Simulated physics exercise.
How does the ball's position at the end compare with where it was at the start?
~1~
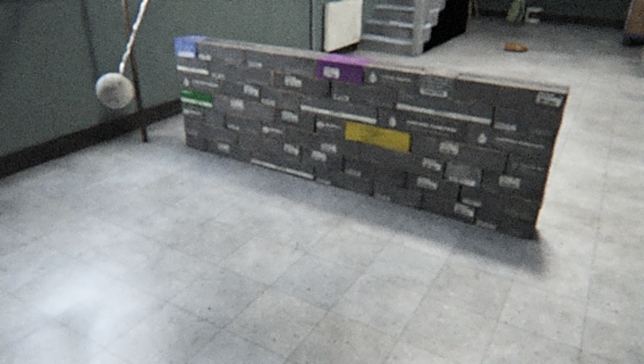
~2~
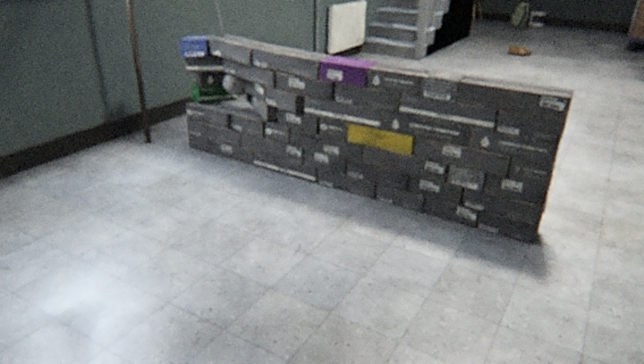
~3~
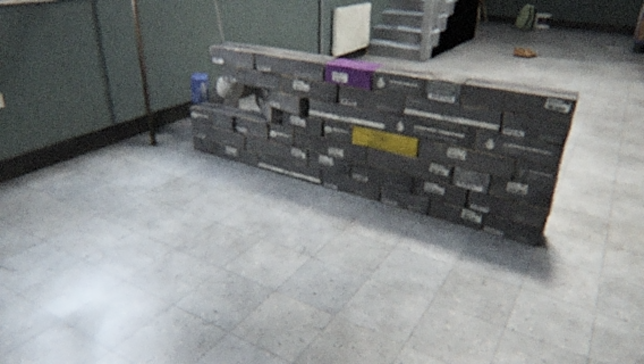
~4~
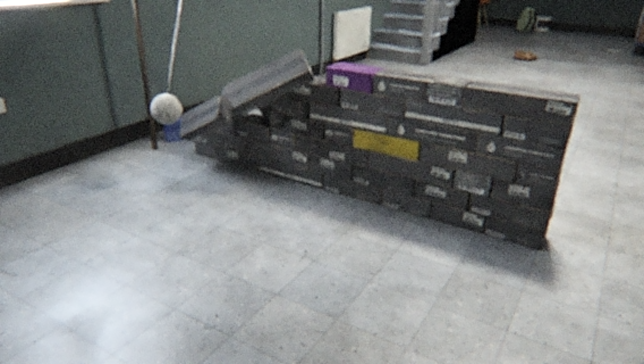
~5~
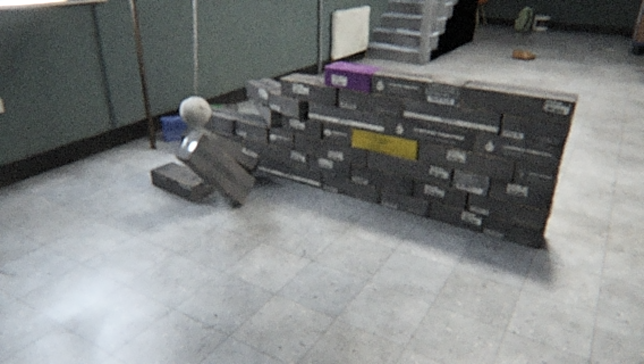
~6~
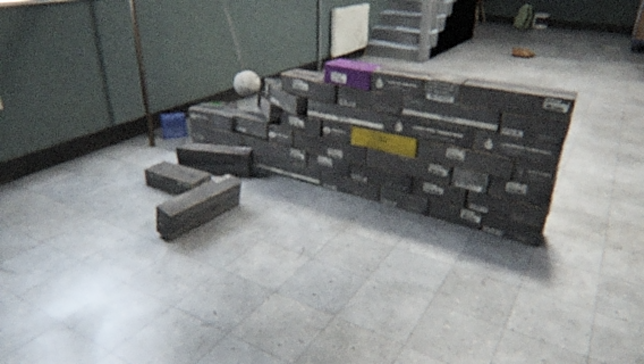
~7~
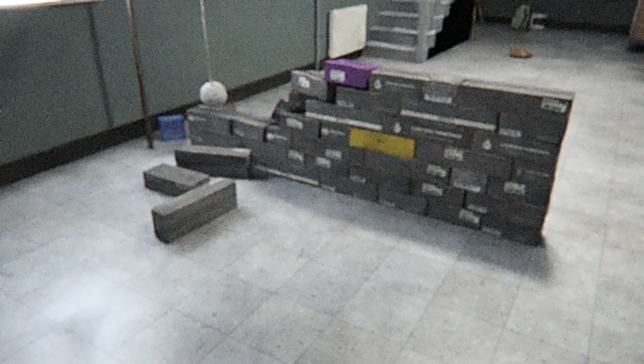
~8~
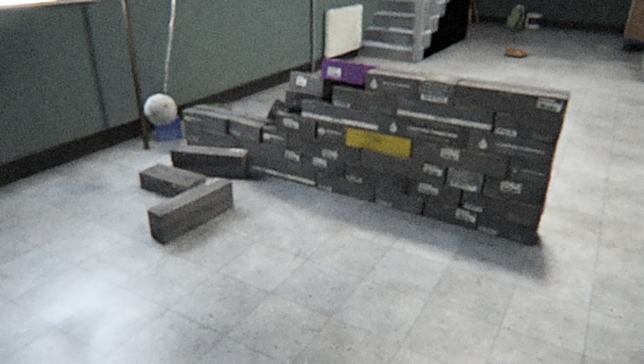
At the start the ball is off to the left of the wall, up near its top. At the end it is a little farther right and lower, close to the broken left end.
A swinging ball knocks down the left end of a dark box wall; the rest stands.
